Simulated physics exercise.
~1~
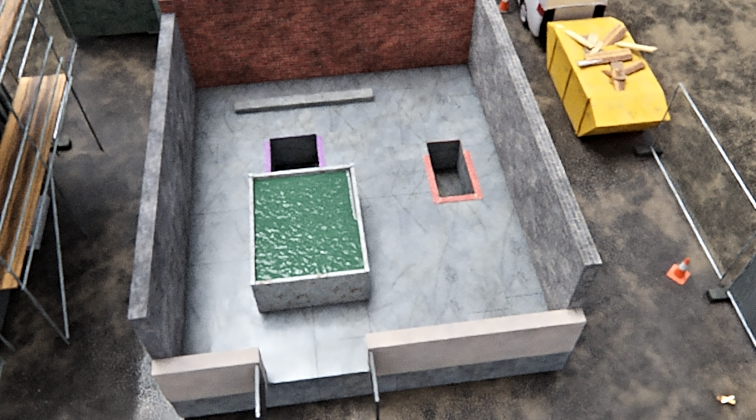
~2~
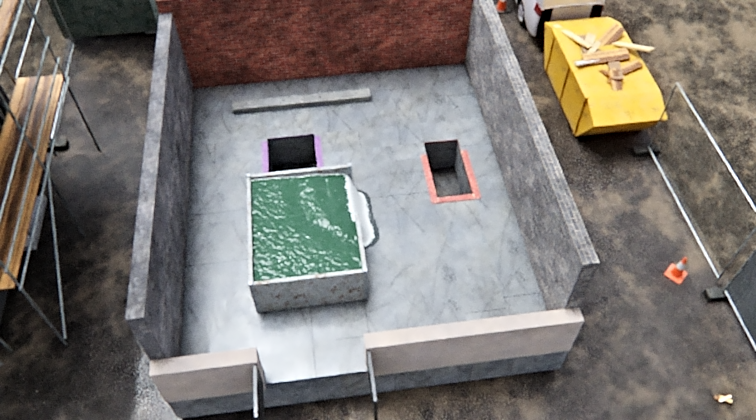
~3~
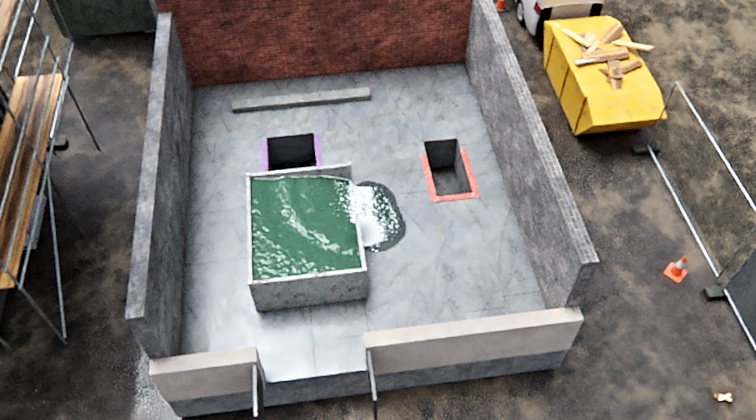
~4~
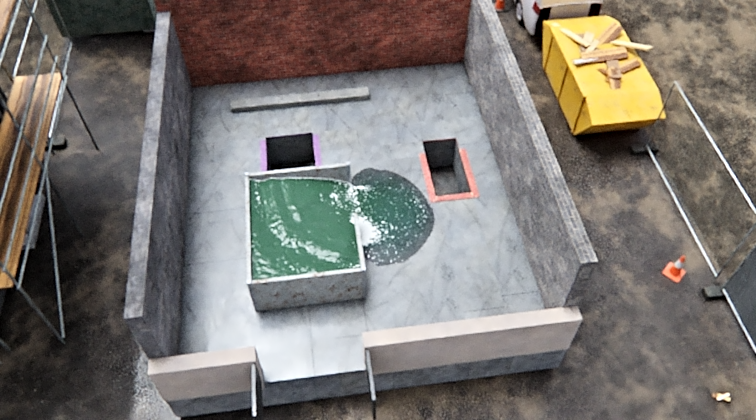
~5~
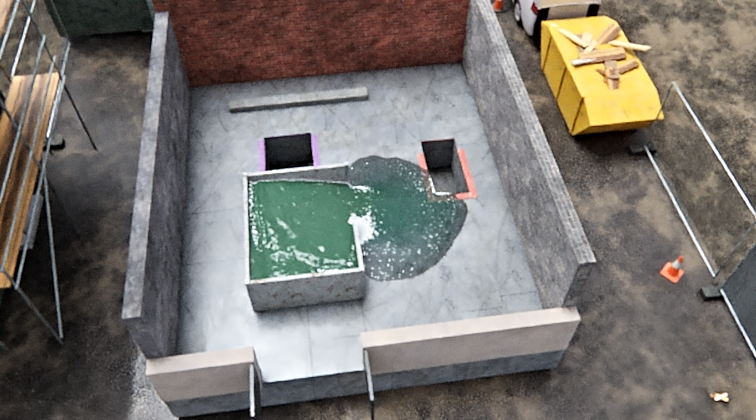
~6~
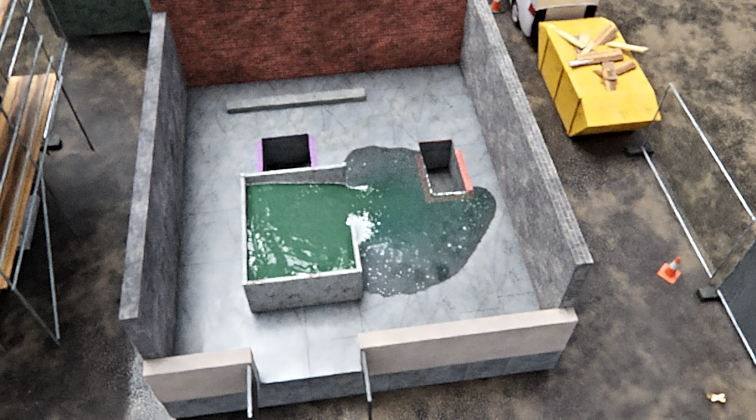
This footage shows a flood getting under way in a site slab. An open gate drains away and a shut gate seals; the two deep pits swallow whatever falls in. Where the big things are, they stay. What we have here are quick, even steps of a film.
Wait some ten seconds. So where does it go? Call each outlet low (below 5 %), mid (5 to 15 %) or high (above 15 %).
Outlets - gate: Low; red pit: High; purple pit: Low.
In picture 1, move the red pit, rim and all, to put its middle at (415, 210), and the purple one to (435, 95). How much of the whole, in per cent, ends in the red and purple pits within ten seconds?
Estimated shares - red: 75 %; purple: 6 %.
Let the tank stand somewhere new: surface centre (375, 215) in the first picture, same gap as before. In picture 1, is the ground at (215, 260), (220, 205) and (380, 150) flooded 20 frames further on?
Spot one unwetted, spot two unwetted, spot three unwetted.
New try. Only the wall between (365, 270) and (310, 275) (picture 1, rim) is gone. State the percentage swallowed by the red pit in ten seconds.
Share to the red pit: 10 in a hundred.
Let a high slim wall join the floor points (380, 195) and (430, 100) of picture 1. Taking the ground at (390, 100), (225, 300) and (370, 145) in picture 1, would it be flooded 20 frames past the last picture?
Same order as asked - soaked, unsoaked, soaked.
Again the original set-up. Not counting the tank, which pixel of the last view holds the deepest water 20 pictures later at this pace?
Around (545, 332).
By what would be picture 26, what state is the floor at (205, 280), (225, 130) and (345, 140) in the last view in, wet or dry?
Points in order - 1: Unwetted; 2: Unwetted; 3: Unwetted.
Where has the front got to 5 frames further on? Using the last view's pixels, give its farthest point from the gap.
At roughly (535, 303).
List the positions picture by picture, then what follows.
The first frame shows still water in the open tank at (306, 223).
In the second frame, the front is at (355, 192), out from the gap at (353, 209).
In the third frame, the front is at (398, 236), out from the gap at (352, 210).
In the fourth frame, water pours out at (351, 210) and has run to (430, 216).
In the fifth frame, water pours out at (350, 211) and has run to (462, 210).
In the sixth frame, the front is at (488, 197), out from the gap at (347, 212).
A moment on, water covers 25 % of the floor; the gate 0 %, the red pit 7 %, the purple pit 0 %.
Next, water covers 35 % of the floor; the gate 0 %, the red pit 16 %, the purple pit 0 %.
Then, water covers 45 % of the floor; the gate 0 %, the red pit 24 %, the purple pit 0 %.
Later, water covers 65 % of the floor; the gate 1 %, the red pit 34 %, the purple pit 0 %.
In the end, water covers 90 % of the floor; the gate 3 %, the red pit 43 %, the purple pit 1 %.
